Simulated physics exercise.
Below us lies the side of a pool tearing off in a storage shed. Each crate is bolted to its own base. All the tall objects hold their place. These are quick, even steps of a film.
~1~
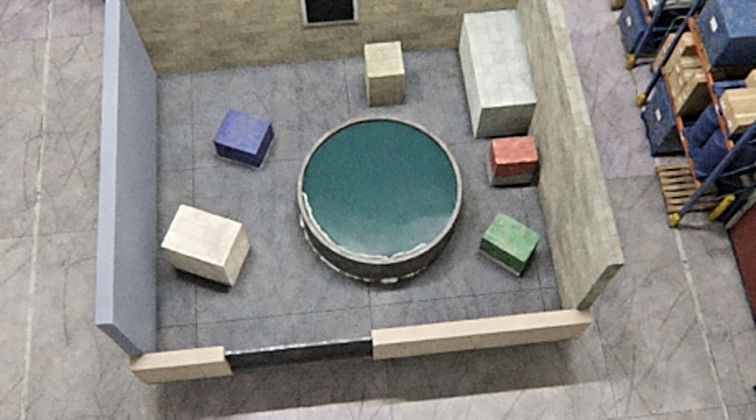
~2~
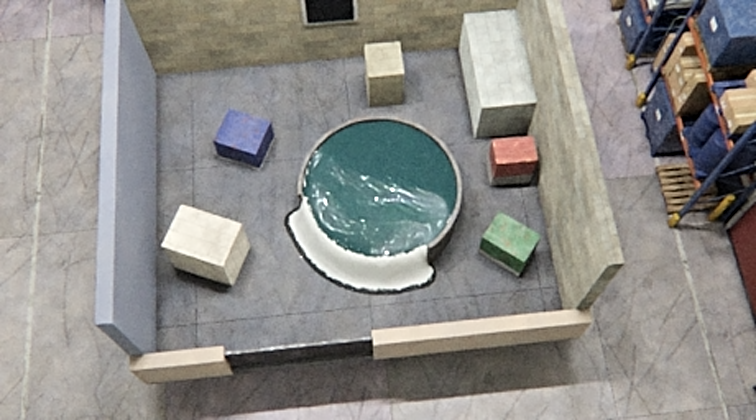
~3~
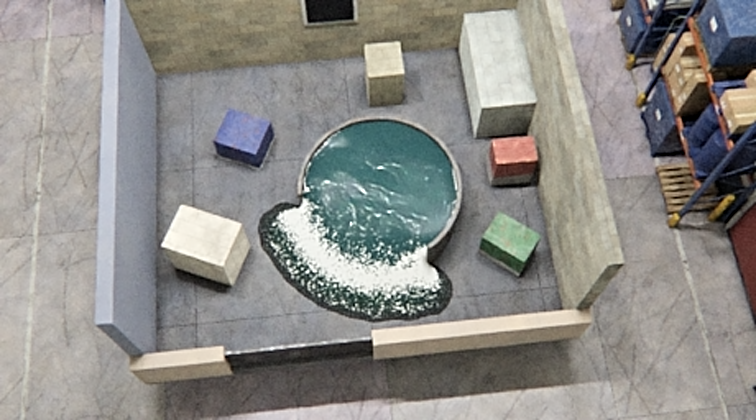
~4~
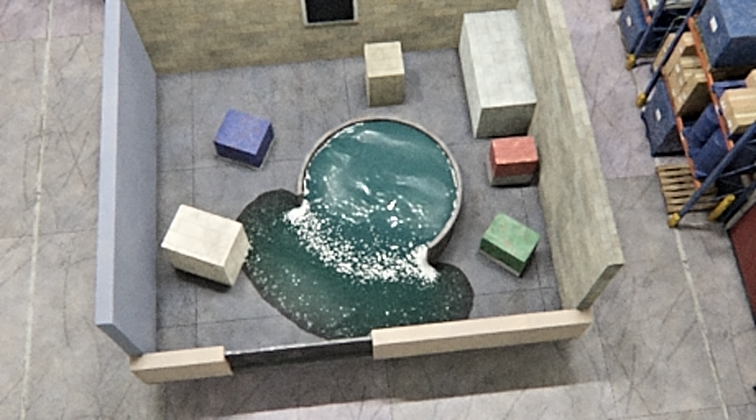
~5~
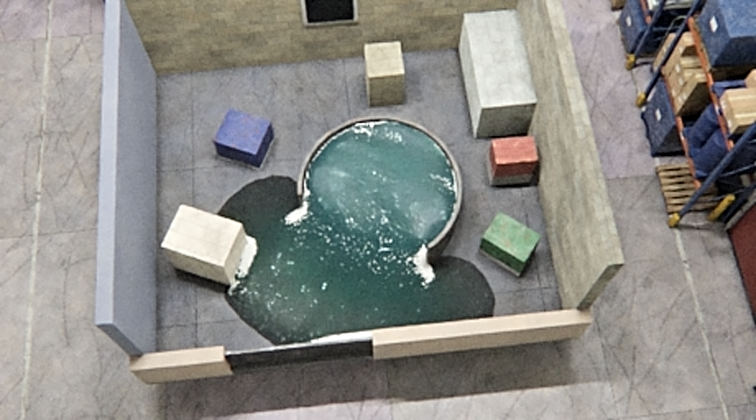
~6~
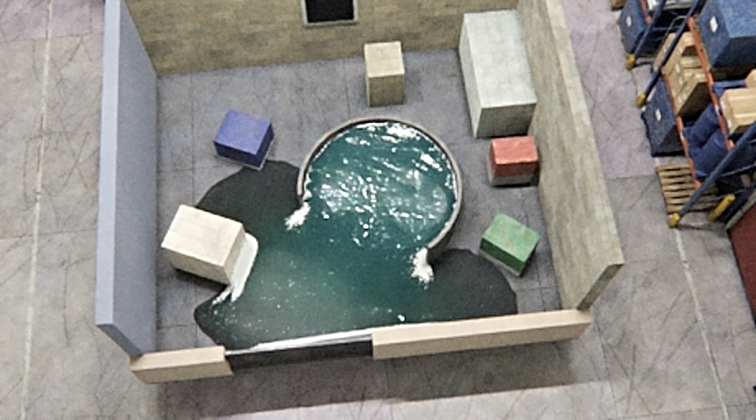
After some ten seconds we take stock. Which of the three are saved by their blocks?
One by one: The blue crate is wetted; the green crate is wetted; the red crate escapes dry.
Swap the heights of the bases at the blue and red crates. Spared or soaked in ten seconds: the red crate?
One by one: The red one gets wet.
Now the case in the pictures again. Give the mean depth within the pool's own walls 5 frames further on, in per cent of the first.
Roughly 52 per cent.
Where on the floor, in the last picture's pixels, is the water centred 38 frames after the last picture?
Around (338, 215).
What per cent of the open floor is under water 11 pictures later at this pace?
About 55 per cent.
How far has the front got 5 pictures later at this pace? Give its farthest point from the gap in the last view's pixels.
Around (157, 165).
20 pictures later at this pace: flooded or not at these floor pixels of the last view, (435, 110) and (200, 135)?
In that order: Clear, wet.
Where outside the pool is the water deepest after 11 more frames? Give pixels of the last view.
I would point to (168, 363).
A moment on, water covers 40 % of the floor; the blue crate water round its plinth, the green crate water round its plinth, the red crate not reached.
Next, water covers 55 % of the floor; the blue crate water round its plinth, the green crate water round its plinth, the red crate water round its plinth.
Then, water covers 70 % of the floor; the blue crate water round its plinth, the green crate water round its plinth, the red crate water round its plinth.
Later, water covers 100 % of the floor; the blue crate water round its plinth, the green crate water round its plinth, the red crate water round its plinth.
In the end, water covers 100 % of the floor; the blue crate was topped, the green crate was topped, the red crate stayed above the water.
